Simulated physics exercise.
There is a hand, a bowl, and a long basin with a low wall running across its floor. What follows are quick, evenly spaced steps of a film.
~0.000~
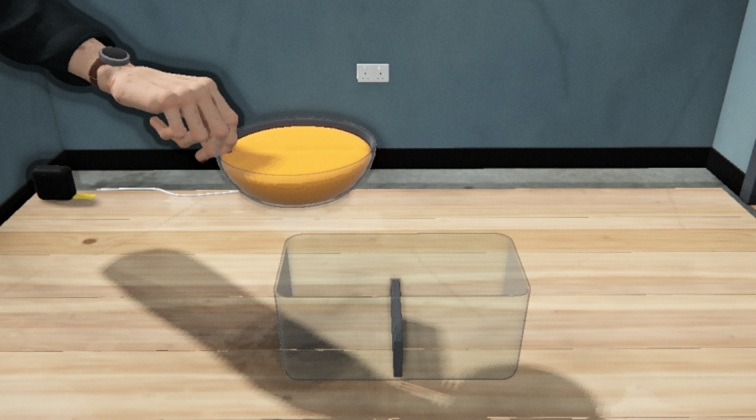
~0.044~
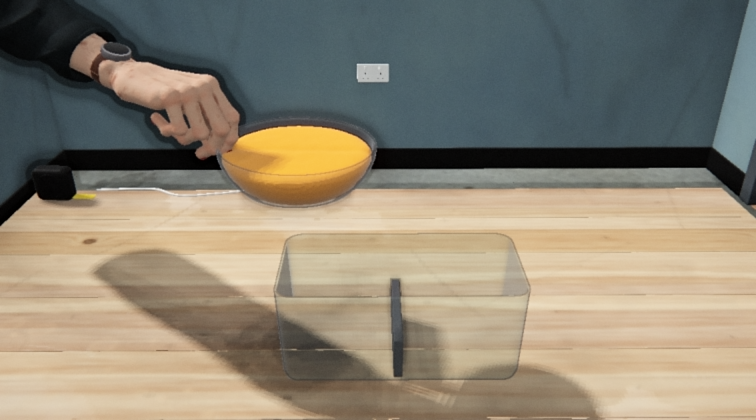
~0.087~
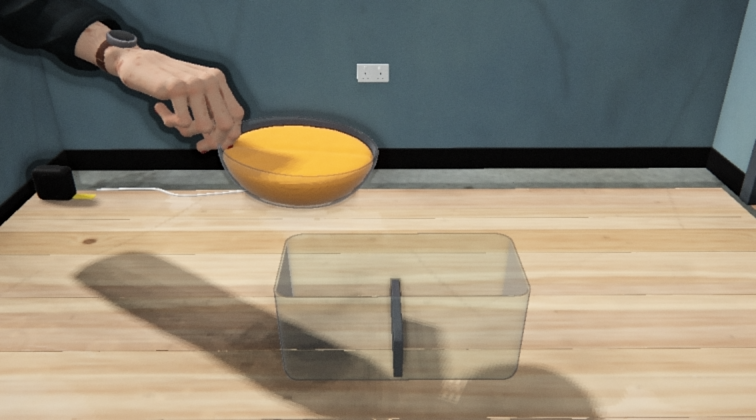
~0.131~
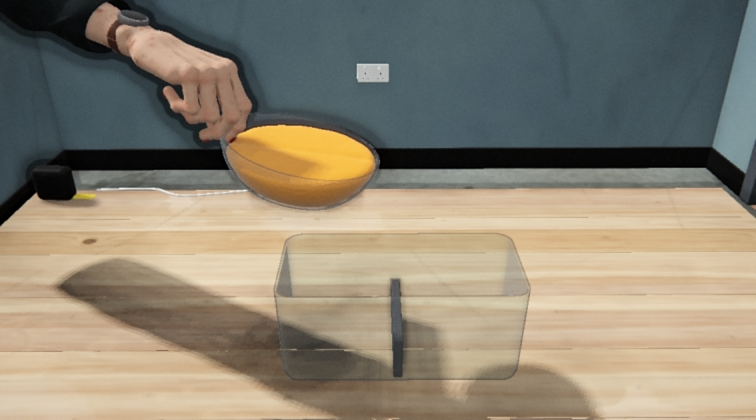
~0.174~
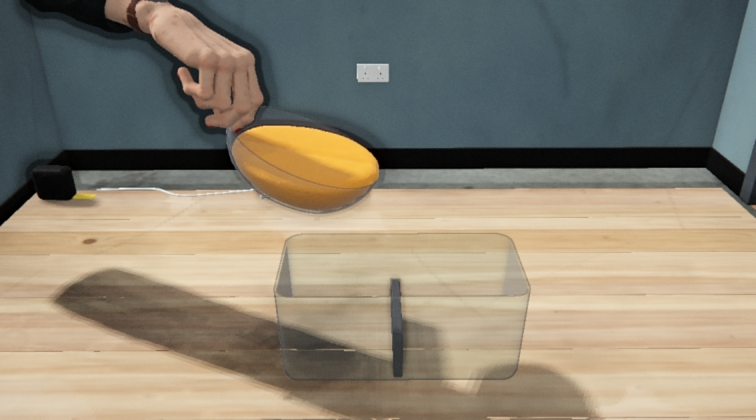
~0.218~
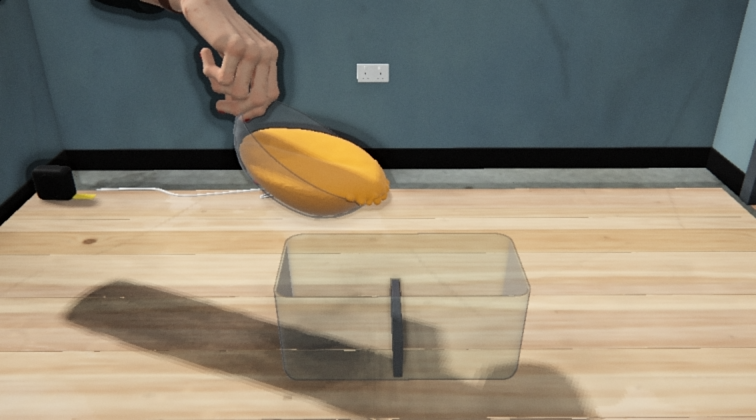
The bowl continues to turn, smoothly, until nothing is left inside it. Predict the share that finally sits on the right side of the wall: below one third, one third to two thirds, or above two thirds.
No lower than a third, no higher than two thirds.
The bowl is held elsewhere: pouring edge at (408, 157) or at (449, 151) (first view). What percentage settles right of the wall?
It would come to near 70 per cent, and then near 75 per cent.
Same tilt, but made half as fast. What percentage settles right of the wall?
About 75 per cent.
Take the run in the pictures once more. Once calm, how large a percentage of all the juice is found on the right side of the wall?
It comes to 55 per cent or so.
A moment on, the bowl is tipped right over and 1 per cent is still to pour, 19 is left of the wall and 58 right of it.
Next, the bowl is tipped right over and 0 per cent is still to pour, 29 is left of the wall and 51 right of it.
Then the bowl is tipped right over and 1 per cent is still to pour, 33 is left of the wall and 56 right of it.
Later the bowl is tipped right over and 0 per cent is still to pour, 35 is left of the wall and 57 right of it.
Finally, 36 per cent lies left of the wall, 57 right of it and 8 outside.
